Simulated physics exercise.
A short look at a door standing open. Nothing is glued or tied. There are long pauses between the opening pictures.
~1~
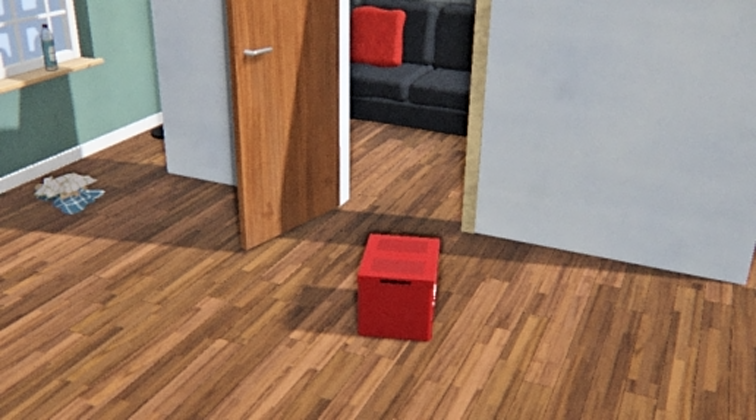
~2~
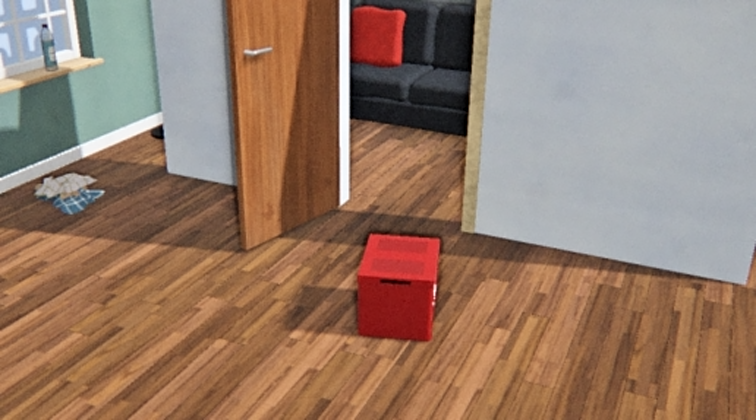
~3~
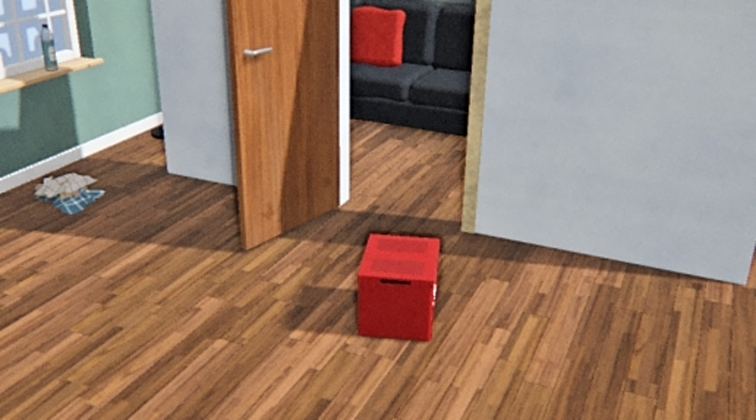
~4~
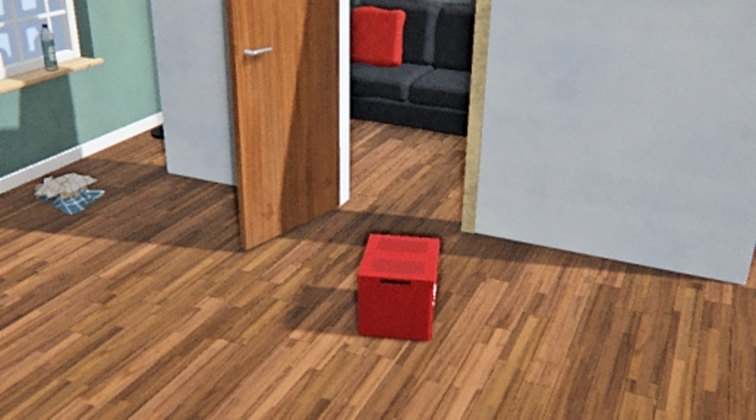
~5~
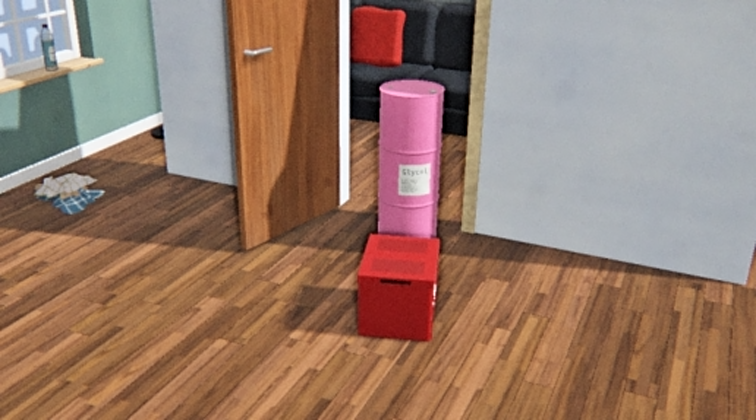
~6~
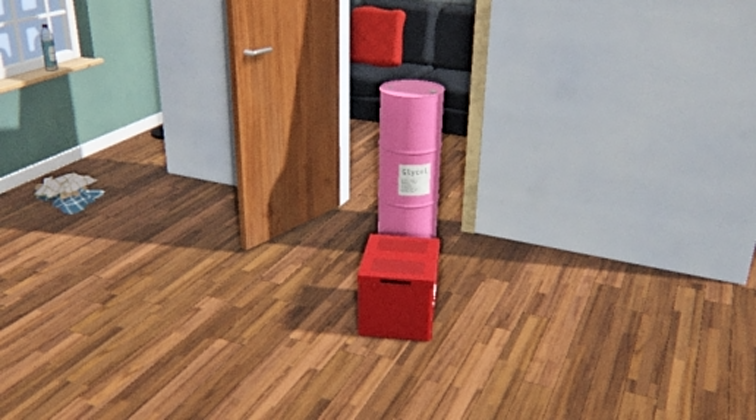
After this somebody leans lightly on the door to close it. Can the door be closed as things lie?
In the end the door is blocked.
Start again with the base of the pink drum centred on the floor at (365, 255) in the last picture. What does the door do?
Then it stops short.
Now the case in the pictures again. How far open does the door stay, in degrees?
About 45°.
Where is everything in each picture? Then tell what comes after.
The first frame shows door wide open and still; red tote (399, 287).
The second frame shows door wide open and still; red tote (399, 287).
The third frame shows door wide open and still; red tote (399, 287).
The fourth frame shows door wide open and still; red tote (399, 287).
The fifth frame shows door wide open and still; red tote (399, 287).
The sixth frame shows door wide open and still; pink drum (409, 169); red tote (399, 287).
Then, 0.60 s later than the last frame, door at 90°.
Then, 1.00 s later than the last frame, door at 72°.
Then, 1.40 s later than the last frame, door at 52°.
When it is over, door at 43°; both as before. End places, in pixels of the last picture, pink drum near (411, 169).
